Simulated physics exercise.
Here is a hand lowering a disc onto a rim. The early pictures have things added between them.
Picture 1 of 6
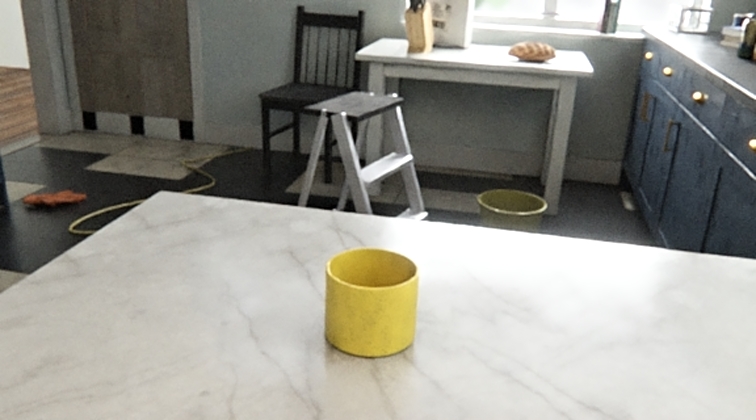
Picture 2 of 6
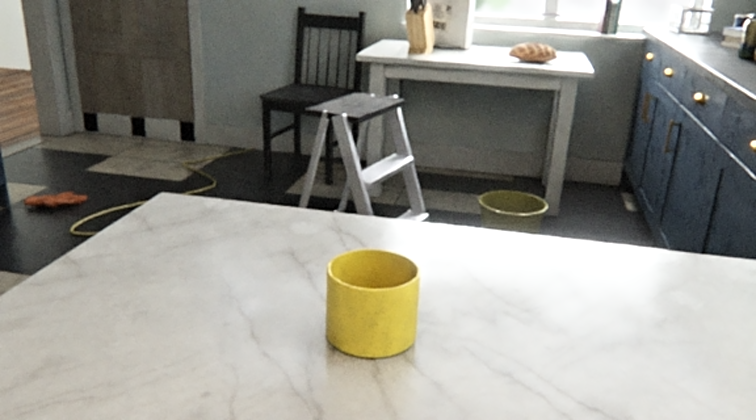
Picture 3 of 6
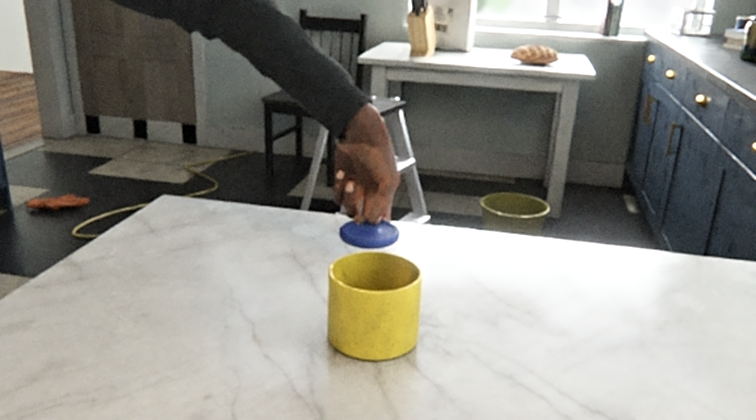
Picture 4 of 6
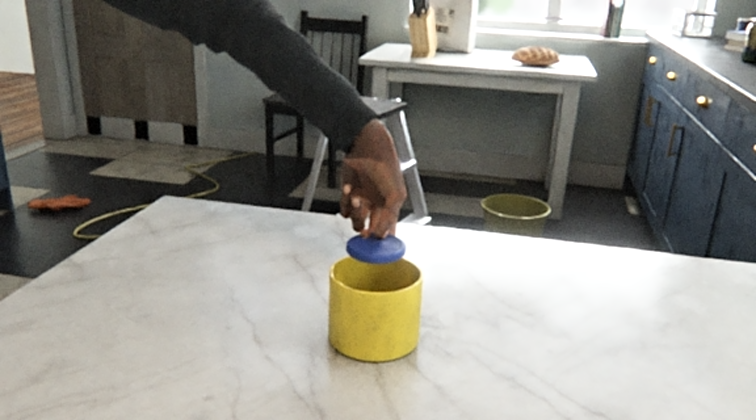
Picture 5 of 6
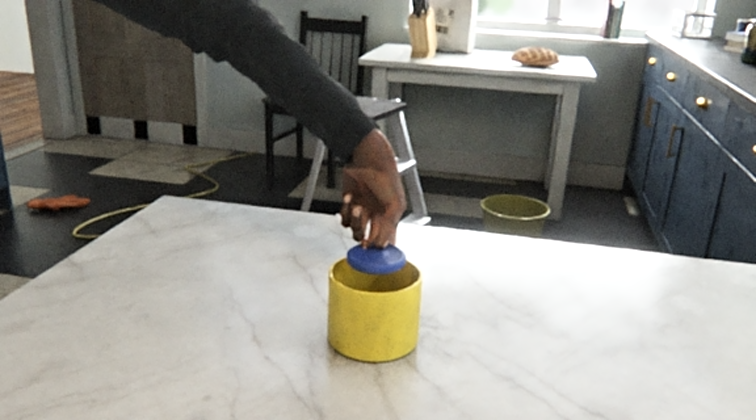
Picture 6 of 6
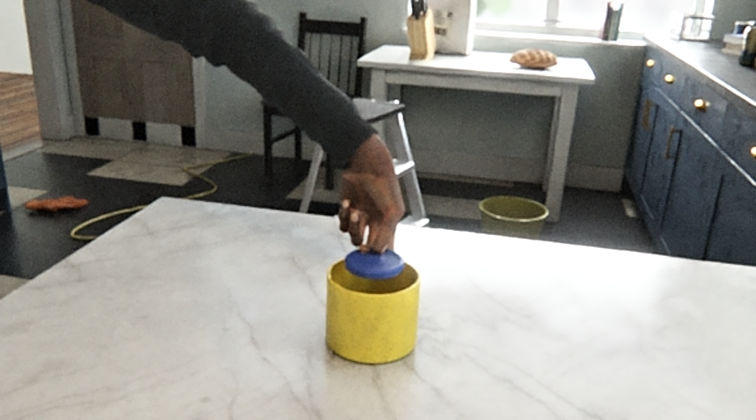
A hand reaches in and lowers a blue disc onto the rim of a yellow mug.
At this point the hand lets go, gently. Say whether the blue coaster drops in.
In this case the blue coaster goes through the mouth.
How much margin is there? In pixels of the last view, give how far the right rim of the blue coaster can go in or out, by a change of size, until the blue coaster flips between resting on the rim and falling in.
16 pixels to the right.
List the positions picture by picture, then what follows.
In the first frame, mug (371, 300).
In the second frame, mug (372, 302).
In the third frame, still on the way; blue coaster (369, 233); mug (374, 304).
In the fourth frame, still on the way; blue coaster (376, 247); mug (375, 305).
In the fifth frame, still on the way; blue coaster (376, 258); mug (374, 305).
In the sixth frame, in place, still held; blue coaster (374, 263); mug (372, 307).
Then, 0.16 s later than the last frame, blue coaster dropping near (372, 312).
Then, 0.26 s later than the last frame, blue coaster fallen near (372, 326).
When it is over, the blue coaster slips past the rim, near (371, 332).
